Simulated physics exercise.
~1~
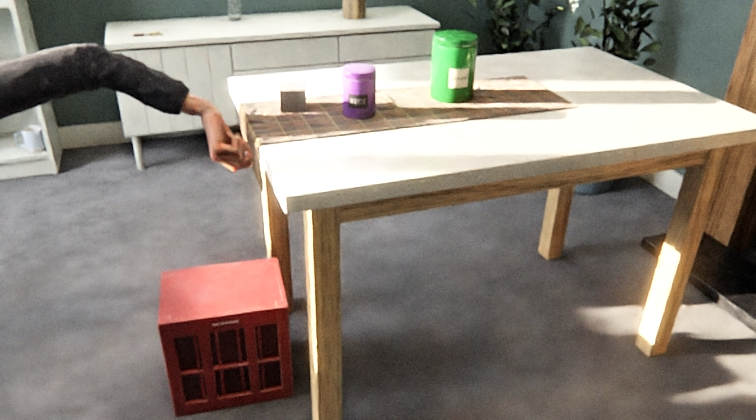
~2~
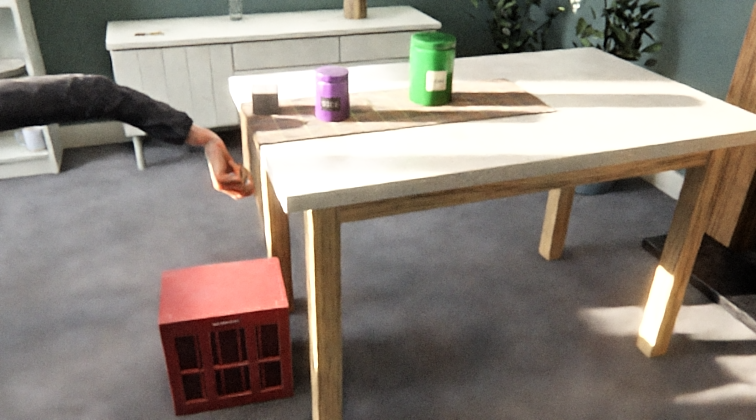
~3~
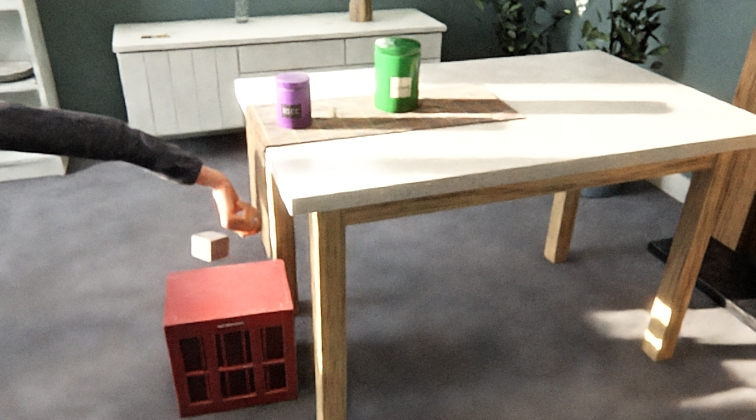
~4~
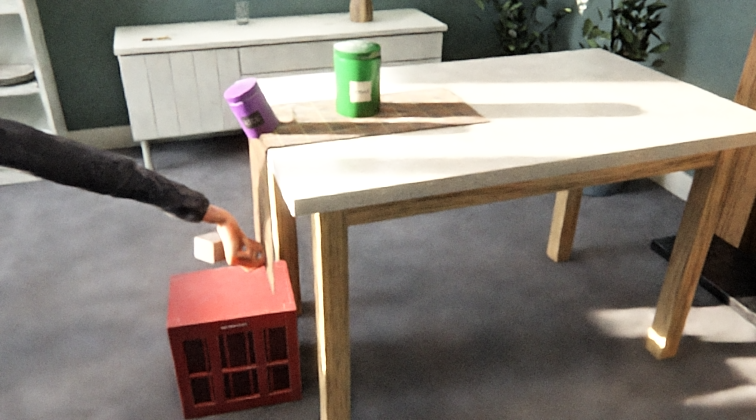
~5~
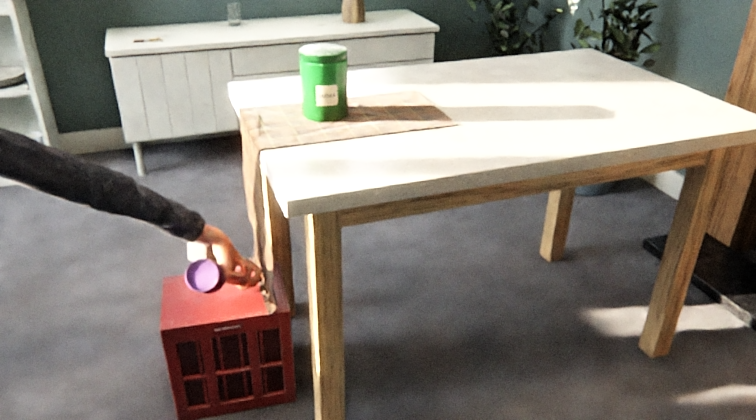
Brown tea towel being pulled down over a table's end by a hand, dropping a grey block, then a purple jar.
